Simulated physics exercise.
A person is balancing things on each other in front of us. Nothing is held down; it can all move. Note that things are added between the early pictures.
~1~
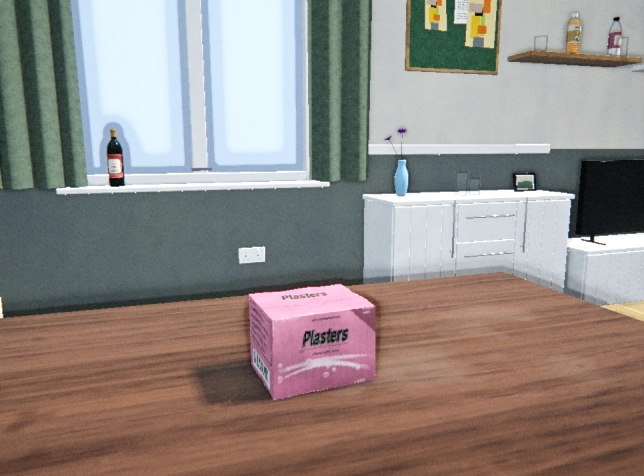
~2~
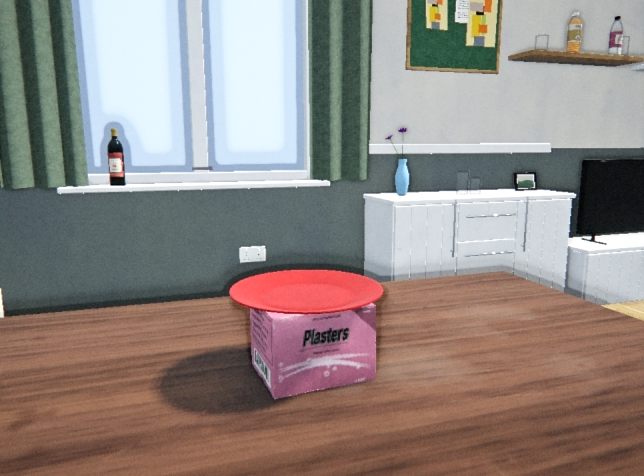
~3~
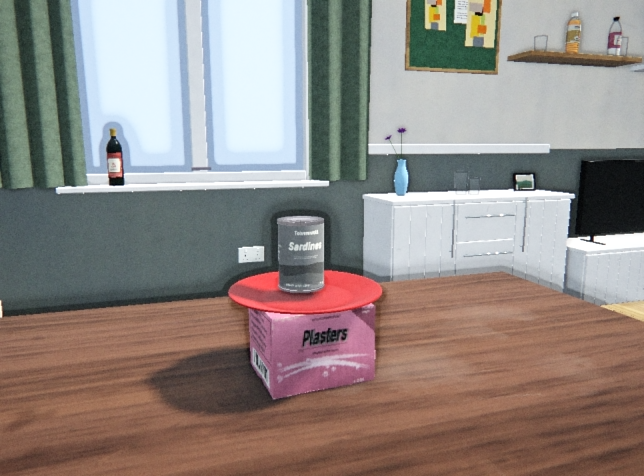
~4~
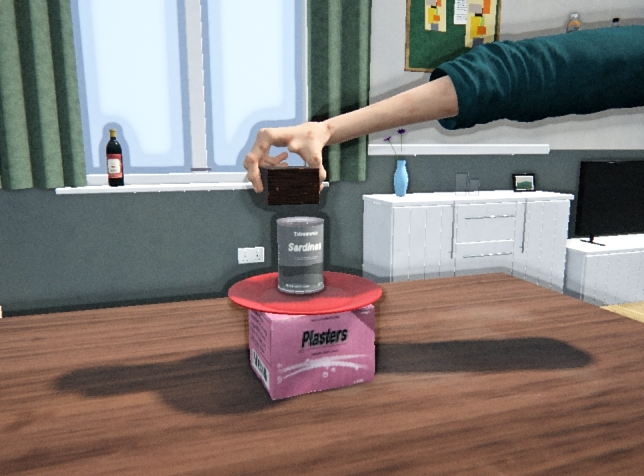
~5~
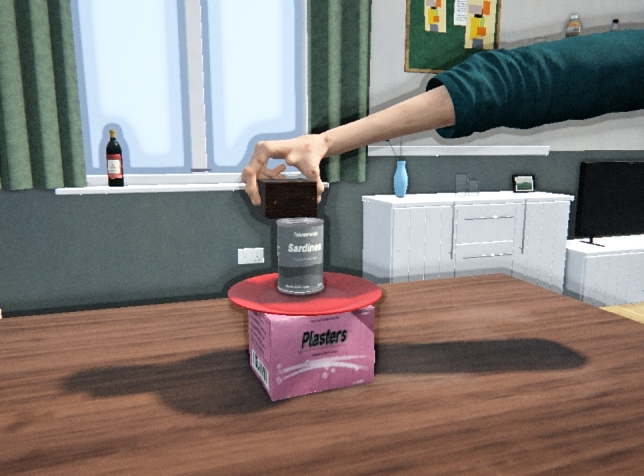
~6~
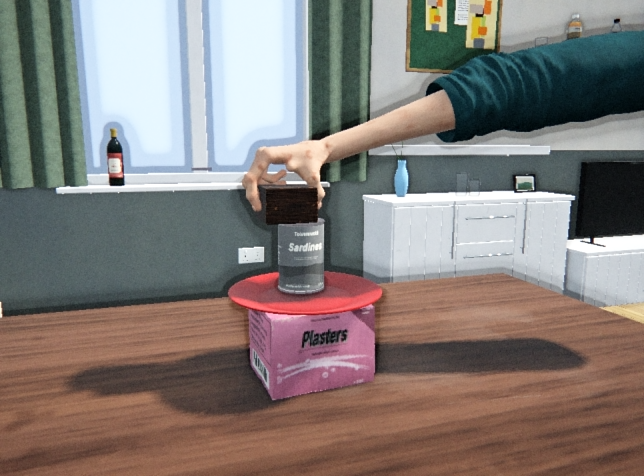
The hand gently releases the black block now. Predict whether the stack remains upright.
It stays put.
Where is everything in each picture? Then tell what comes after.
The last thing is not in view yet; pink box (310, 337), in the first frame.
The last thing is not in view yet; red plate (307, 293), in the second frame.
The last thing is not in view yet; grey tin (301, 253), in the third frame.
On its way; black block (288, 184); pink box (310, 337), in the fourth frame.
On its way; black block (285, 198); red plate (305, 295), in the fifth frame.
In place under the hand; black block (286, 203); grey tin (301, 254), in the sixth frame.
Then, 0.20 s later than the last frame, all is still.
Then, 0.60 s later than the last frame, black block resting near (285, 204).
When it is over, all 4 as before. End places, in pixels of the last picture, black block near (285, 204). The pile holds.
